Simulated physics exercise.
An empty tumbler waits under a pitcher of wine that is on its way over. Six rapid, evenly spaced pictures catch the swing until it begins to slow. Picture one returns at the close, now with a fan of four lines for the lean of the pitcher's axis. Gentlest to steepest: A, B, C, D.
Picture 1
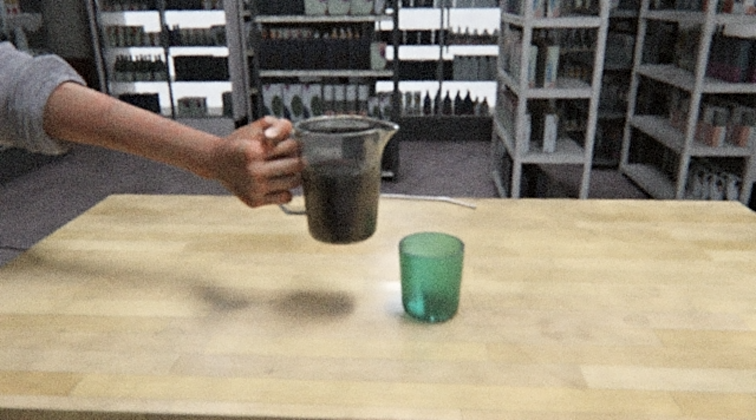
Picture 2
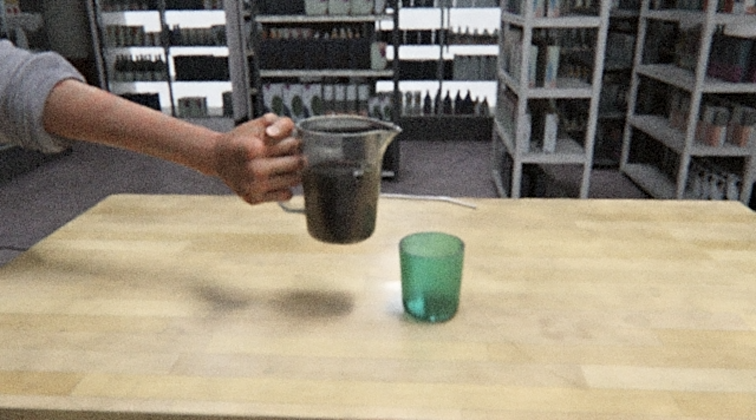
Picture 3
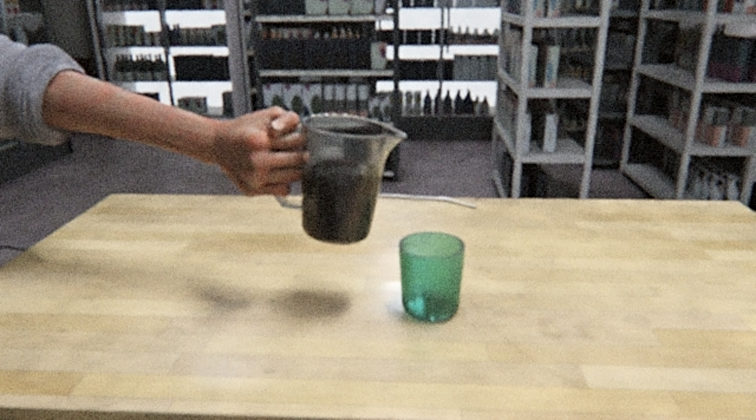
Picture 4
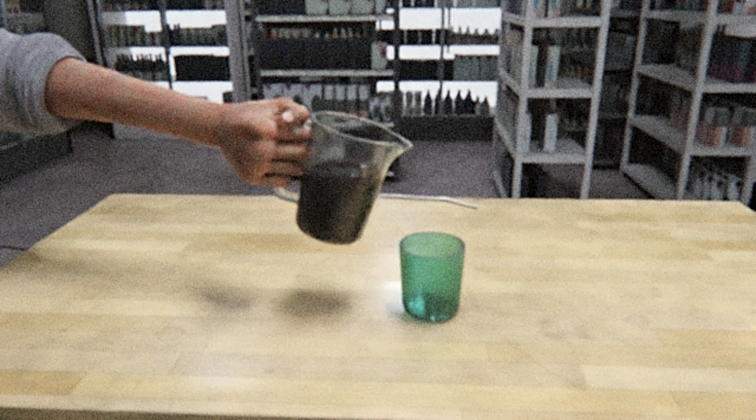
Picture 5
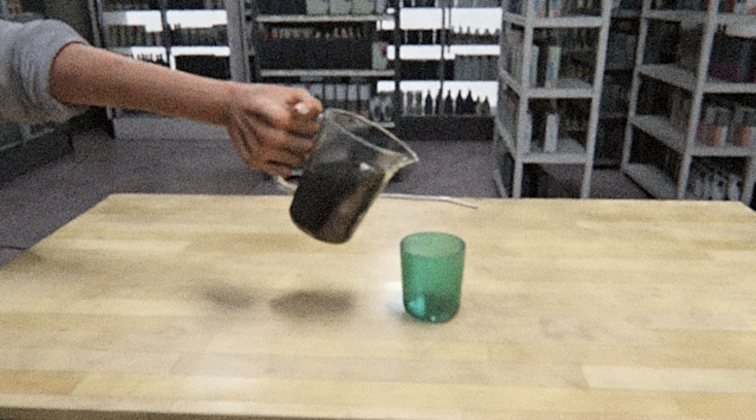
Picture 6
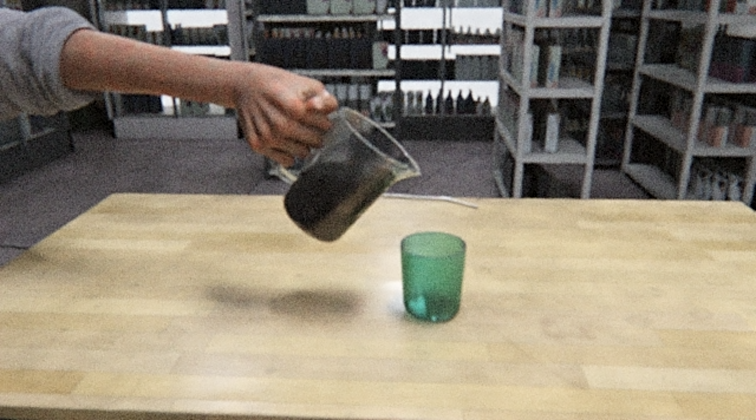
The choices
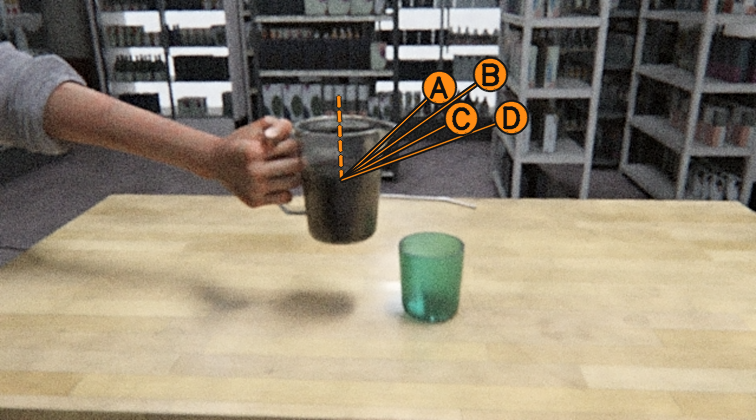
At first, a hand from the left holds a glass pitcher of dark liquid upright above a wooden table, beside an empty green tumbler. The hand then tilts the pitcher steadily to the right, its spout lowering toward the tumbler, while the liquid stays inside and the tumbler remains still.
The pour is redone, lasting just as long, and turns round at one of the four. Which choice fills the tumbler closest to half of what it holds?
D.
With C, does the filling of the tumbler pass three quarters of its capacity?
No, it does not.
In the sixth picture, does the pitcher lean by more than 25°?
Yes, it does.
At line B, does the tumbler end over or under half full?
Under half.
In orange, A at (427, 99); B at (476, 84); C at (445, 125); D at (496, 123).
If A is chosen, the tumbler ends with about 4 % of what it can hold.
If B is chosen, the tumbler ends with about 14 % of what it can hold.
If C is chosen, the tumbler ends with about 30 % of what it can hold.
If D is chosen, the tumbler ends with about 52 % of what it can hold.
